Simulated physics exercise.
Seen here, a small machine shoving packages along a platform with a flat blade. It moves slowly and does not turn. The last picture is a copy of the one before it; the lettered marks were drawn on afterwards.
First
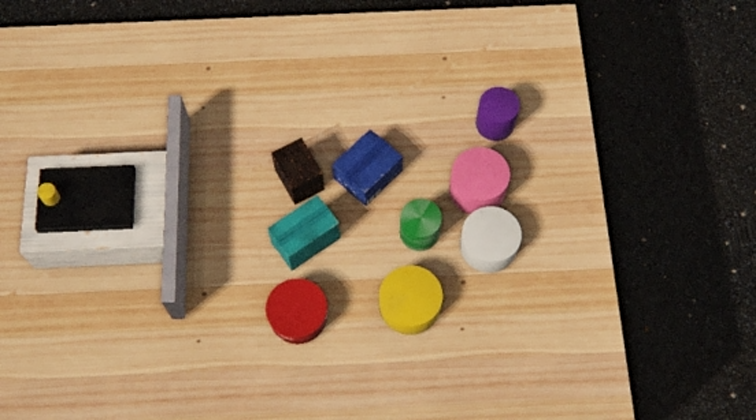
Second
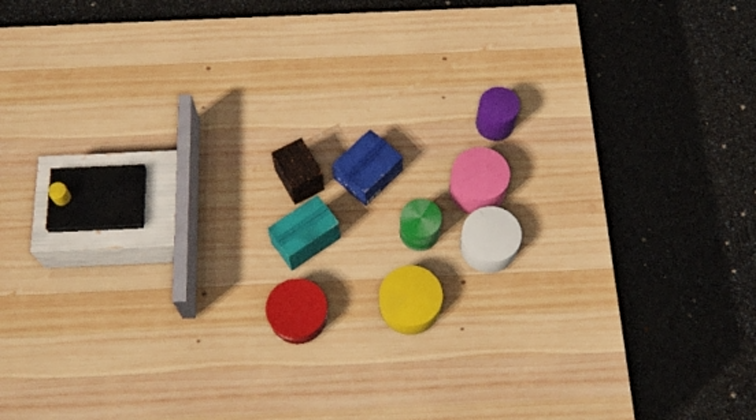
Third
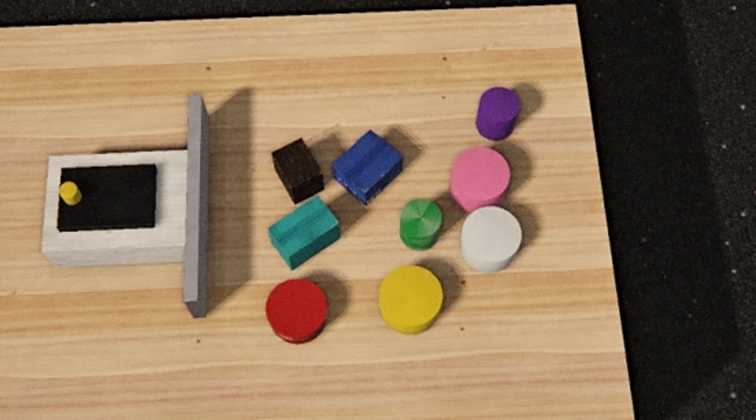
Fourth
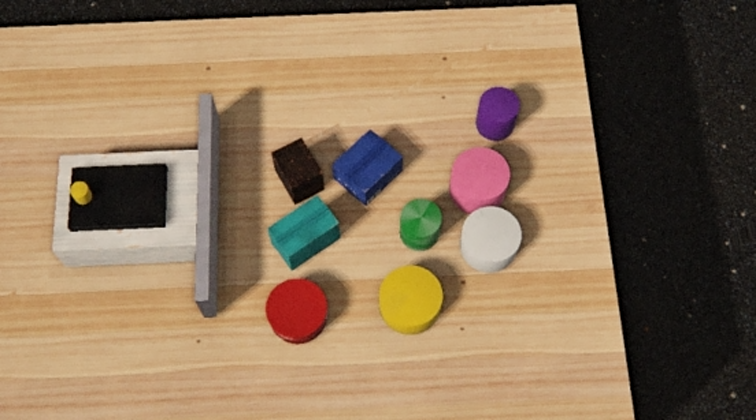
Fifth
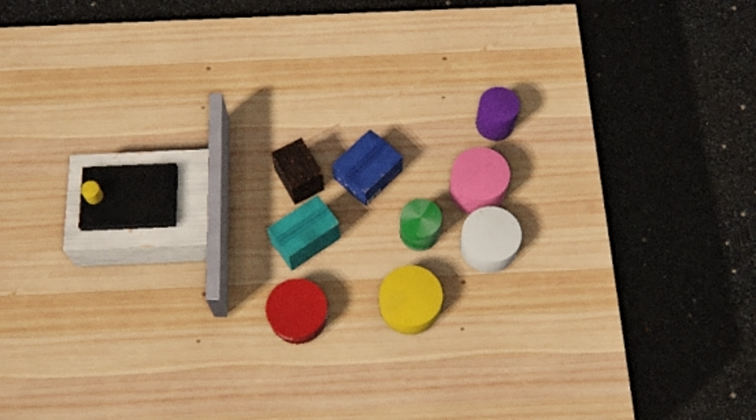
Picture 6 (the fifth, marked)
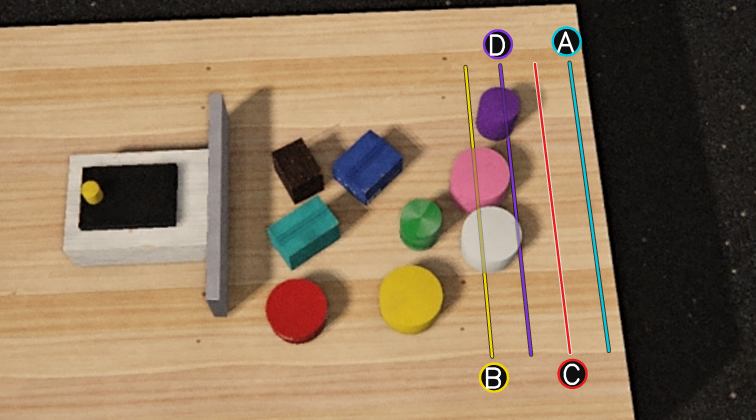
A small white machine with a flat gray blade crept slowly to the right across a wooden platform, drawing closer to a group of colorful boxes and canisters, which all stayed still.
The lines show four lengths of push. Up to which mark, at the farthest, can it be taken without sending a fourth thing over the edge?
At C, and not beyond.
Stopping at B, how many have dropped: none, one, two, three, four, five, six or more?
By then, none.
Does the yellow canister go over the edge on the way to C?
No.
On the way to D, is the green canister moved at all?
Yes.
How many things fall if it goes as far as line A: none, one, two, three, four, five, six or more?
In all, six or more.
On the marked copy, A at (588, 198); B at (478, 203); C at (551, 200); D at (515, 202).
Following C. Soon after the start, robot (260, 190); red pail (377, 320); yellow canister (435, 300).
Later, robot (382, 185); pink canister (555, 189); white canister (564, 278).
In the end, robot (476, 181); pink canister over the edge; blue box over the edge; three fallen.
As for the rest, A drops eight; B is within the limit but short; D is within the limit but short.
